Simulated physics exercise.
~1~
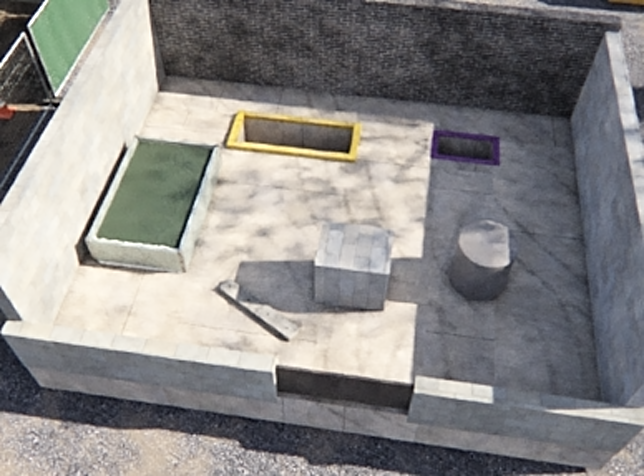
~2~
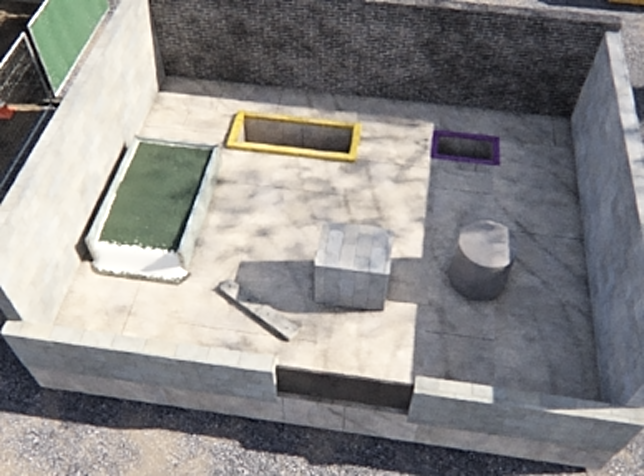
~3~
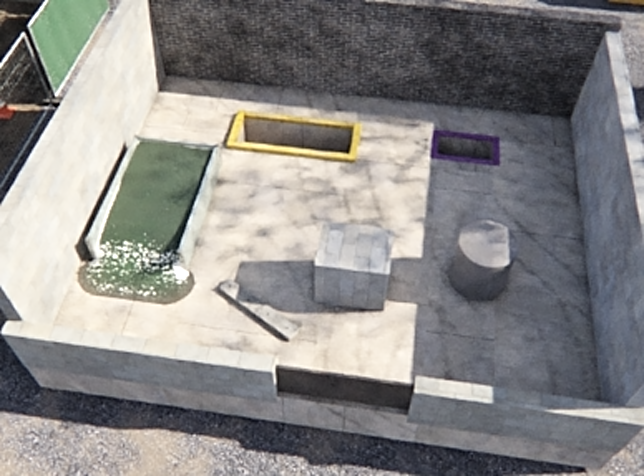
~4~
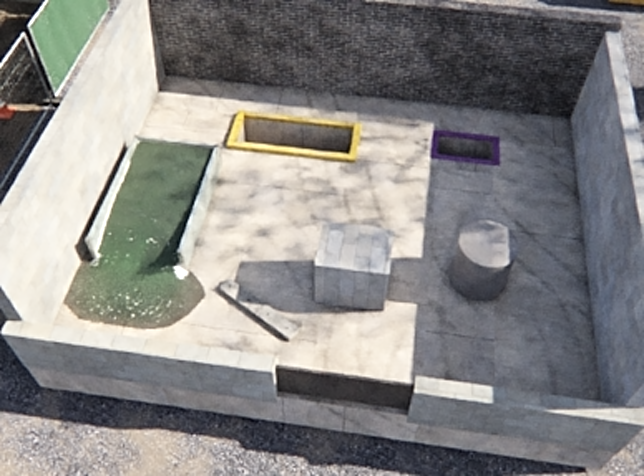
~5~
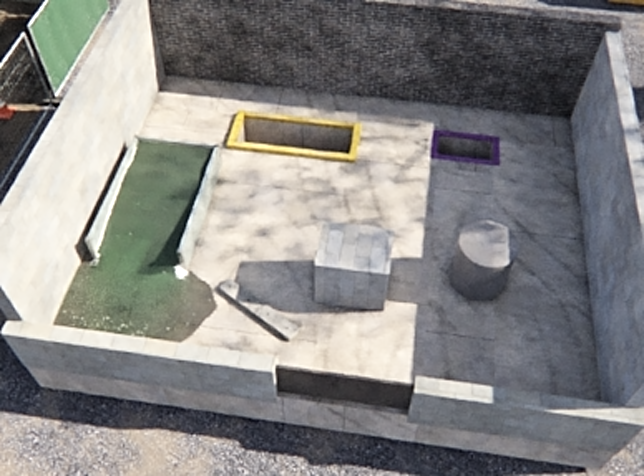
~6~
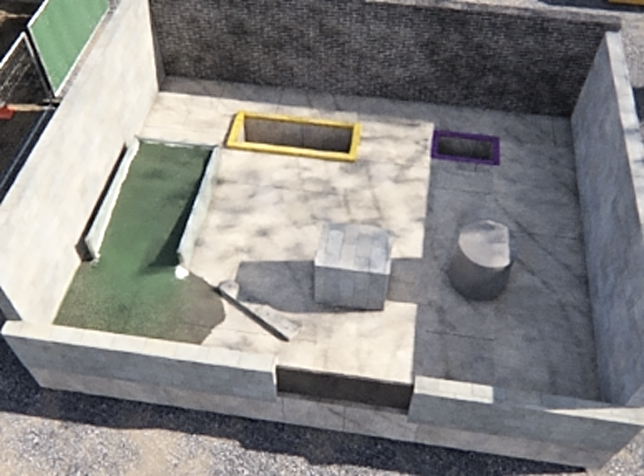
Green water pours from the tank's near end and spreads across the slab's left corner.
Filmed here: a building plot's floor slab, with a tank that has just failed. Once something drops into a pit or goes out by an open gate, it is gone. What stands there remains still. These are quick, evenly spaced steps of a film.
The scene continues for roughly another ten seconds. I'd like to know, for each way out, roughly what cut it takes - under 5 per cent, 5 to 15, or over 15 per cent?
The gate will get a thin slice beneath five per cent, the purple pit will get a thin slice beneath five per cent, the yellow pit will get a thin slice beneath five per cent.
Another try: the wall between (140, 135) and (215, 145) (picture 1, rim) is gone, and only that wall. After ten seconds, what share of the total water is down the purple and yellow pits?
Approximately, purple takes 12 % and yellow takes 6 %.
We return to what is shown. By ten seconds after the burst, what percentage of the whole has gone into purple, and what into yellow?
Estimates: 0 % and 0 %.
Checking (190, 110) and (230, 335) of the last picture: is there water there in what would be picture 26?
Point 1: Unwetted; point 2: Inundated.
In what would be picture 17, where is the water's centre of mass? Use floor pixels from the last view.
Roughly (147, 276) in the last picture.
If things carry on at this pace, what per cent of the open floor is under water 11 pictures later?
Roughly 15 %.
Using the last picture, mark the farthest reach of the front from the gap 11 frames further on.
Roughly at (350, 391).
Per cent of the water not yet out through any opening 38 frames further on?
Near 100 percent, give or take.
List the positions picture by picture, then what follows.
In the first picture, still water in the tank at (157, 193).
In the second picture, the front is at (183, 277), out from the gap at (139, 259).
In the third picture, the front is at (187, 287), out from the gap at (140, 259).
In the fourth picture, water pours out at (140, 260) and has run to (69, 298).
In the fifth picture, water pours out at (140, 260) and has run to a hidden place.
In the sixth picture, water pours out at (140, 260) and has run to a hidden place.
A moment on, water covers 10 % of the floor; the gate 0 %, the purple pit 0 %, the yellow pit 0 %.
Next, water covers 15 % of the floor; the gate 0 %, the purple pit 0 %, the yellow pit 0 %.
Then, water covers 25 % of the floor; the gate 0 %, the purple pit 0 %, the yellow pit 0 %.
Later, water covers 45 % of the floor; the gate 0 %, the purple pit 0 %, the yellow pit 0 %.
In the end, water covers 80 % of the floor; the gate 0 %, the purple pit 1 %, the yellow pit 0 %.
